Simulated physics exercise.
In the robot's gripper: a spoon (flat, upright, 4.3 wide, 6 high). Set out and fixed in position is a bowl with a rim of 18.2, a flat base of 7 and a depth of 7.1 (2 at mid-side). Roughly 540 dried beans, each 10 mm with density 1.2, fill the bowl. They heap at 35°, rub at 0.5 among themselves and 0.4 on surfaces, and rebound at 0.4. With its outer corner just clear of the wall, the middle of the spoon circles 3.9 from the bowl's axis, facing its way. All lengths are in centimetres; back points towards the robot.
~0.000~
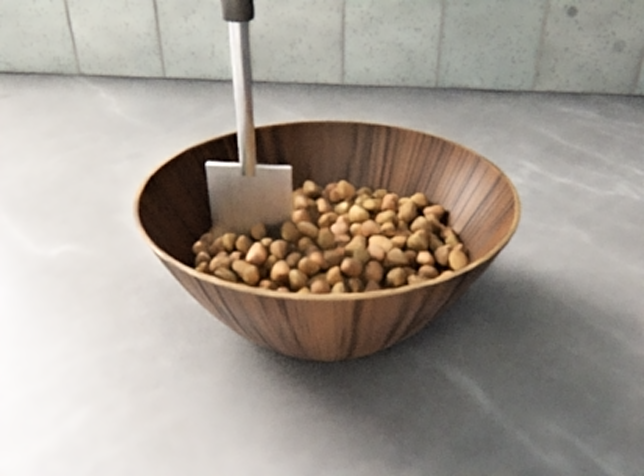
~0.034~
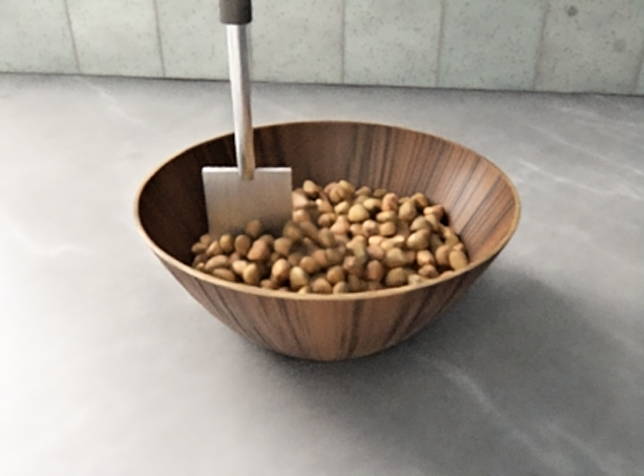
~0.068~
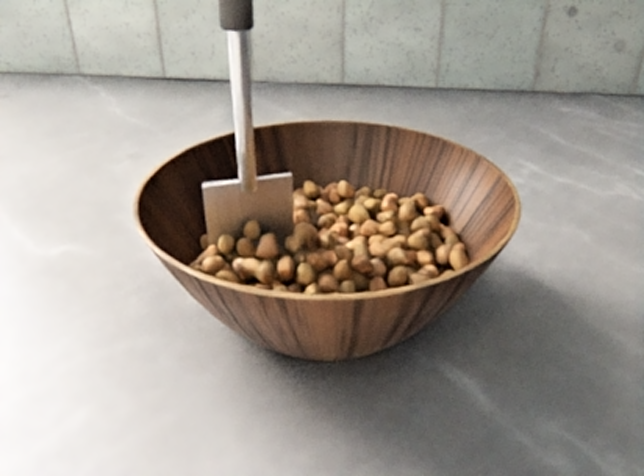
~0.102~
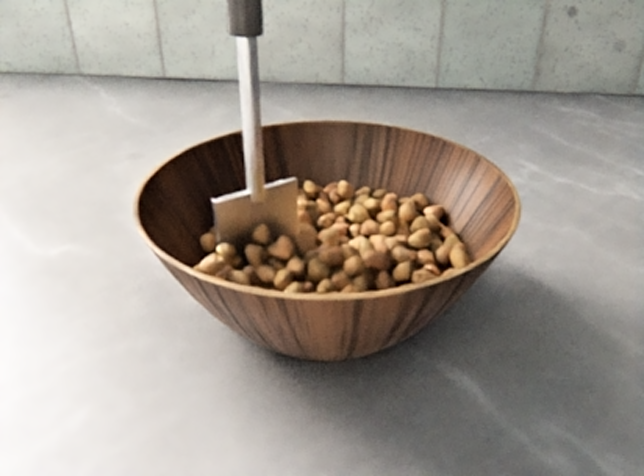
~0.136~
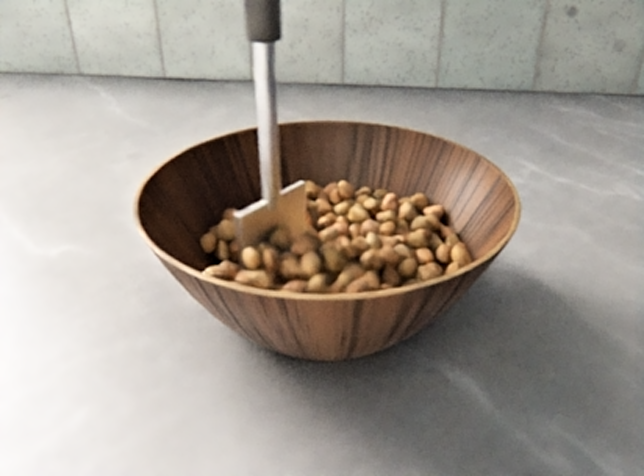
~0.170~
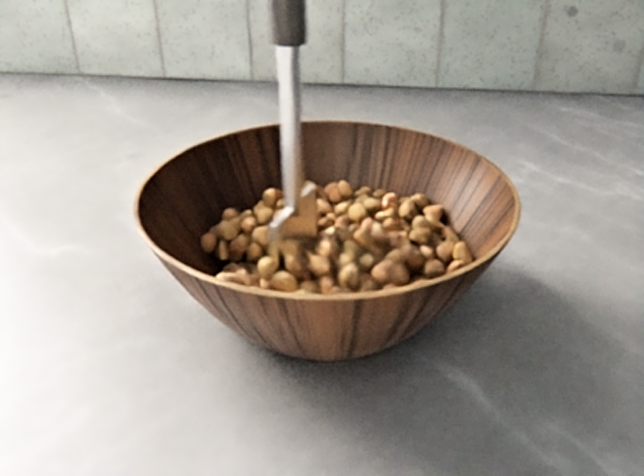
A metal spatula moves toward the right through brown beans in a wooden bowl, turning edge-on.
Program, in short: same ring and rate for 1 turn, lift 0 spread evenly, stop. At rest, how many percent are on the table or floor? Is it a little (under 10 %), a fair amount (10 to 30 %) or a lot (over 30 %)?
A little, under 10 %.
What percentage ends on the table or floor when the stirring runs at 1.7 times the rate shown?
That gives some 25 percent.
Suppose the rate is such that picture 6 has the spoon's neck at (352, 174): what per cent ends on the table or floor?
About 20 %.
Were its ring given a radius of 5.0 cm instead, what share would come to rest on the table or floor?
In that case some 5 %.
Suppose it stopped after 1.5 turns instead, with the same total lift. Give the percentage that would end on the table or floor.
It would be around 10 per cent.
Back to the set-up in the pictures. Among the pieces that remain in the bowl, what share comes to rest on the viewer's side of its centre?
Some 65 per cent.
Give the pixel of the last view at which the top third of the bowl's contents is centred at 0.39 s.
(419, 194), roughly.
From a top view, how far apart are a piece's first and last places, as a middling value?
Roughly 7 cm, measured level.
After 0.39 s, 185° round, highest piece 9 above the table; 536 in the bowl, 3 on the table or floor, 4 in flight or on the tool.
After 0.61 s, 295° round, highest piece 9 above the table; 527 in the bowl, 13 on the table or floor, 3 in flight or on the tool.
After 0.91 s, 0° round, highest piece 8 above the table; 518 in the bowl, 24 on the table or floor, 1 in flight or on the tool.
After 1.61 s, 0° round, highest piece 8 above the table; 518 in the bowl, 25 on the table or floor.
In the end, 518 in the bowl, 25 on the table or floor. That is 5 % on the table or floor.
